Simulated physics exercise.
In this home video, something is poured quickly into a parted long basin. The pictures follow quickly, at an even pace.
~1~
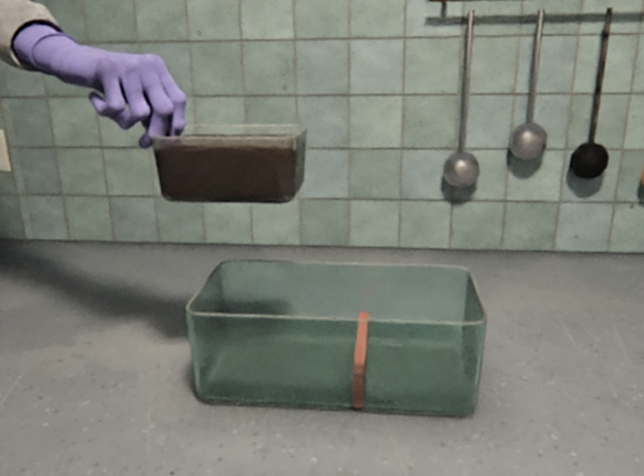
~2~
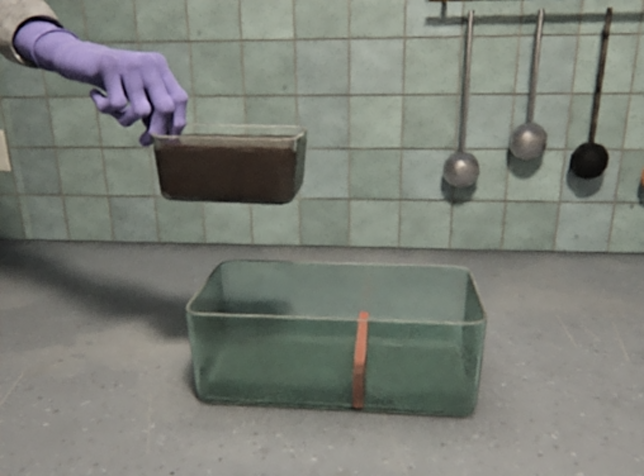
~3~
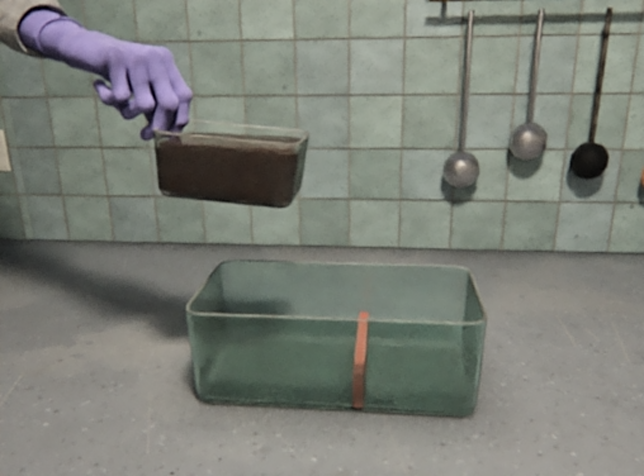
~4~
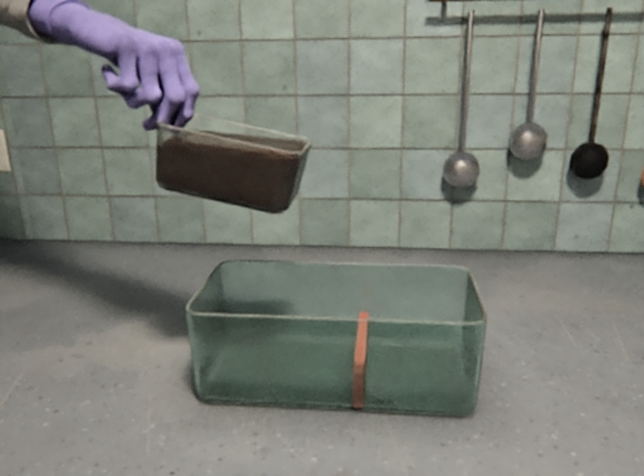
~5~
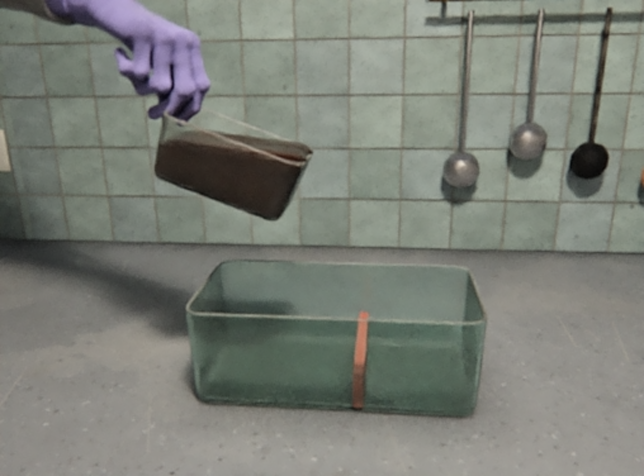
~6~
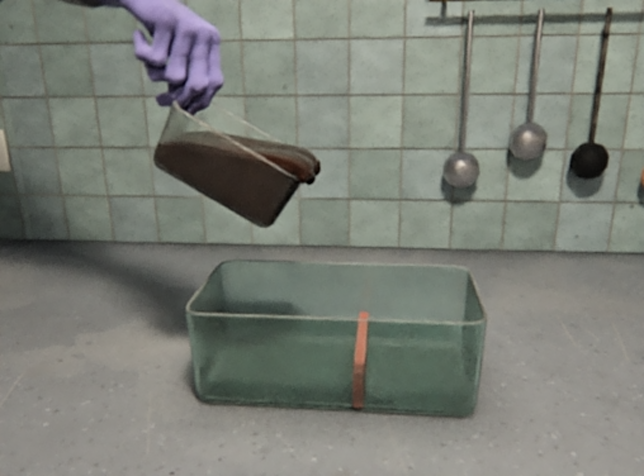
We see a purple-gloved hand holding a small glass container of dark brown contents above a larger, divided glass basin, then steadily tilting it down to the right until the brown contents bulge over its right edge.
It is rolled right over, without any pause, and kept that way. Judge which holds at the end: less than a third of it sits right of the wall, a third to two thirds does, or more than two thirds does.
Middle share.
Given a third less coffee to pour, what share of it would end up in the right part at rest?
20 per cent.
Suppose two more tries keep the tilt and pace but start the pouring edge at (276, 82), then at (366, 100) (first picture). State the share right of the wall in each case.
Start one gives close to 35 percent, start two close to 80 percent.
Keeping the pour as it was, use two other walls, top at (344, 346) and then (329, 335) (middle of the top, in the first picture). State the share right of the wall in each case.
In order, some 65 and 75 in a hundred.
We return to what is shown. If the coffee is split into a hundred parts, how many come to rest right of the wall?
Some 45 parts in a hundred.
A moment on, the oblong tub is tipped on its side and 19 per cent is still to pour, 9 is left of the wall and 26 right of it.
Next, the oblong tub is tipped on its side and 4 per cent is still to pour, 41 is left of the wall and 47 right of it.
Then the oblong tub is tipped on its side and 1 per cent is still to pour, 49 is left of the wall and 45 right of it.
Later the oblong tub is tipped on its side and 0 per cent is still to pour, 52 is left of the wall and 45 right of it.
In the end 52 per cent lies left of the wall, 46 right of it and 3 outside.
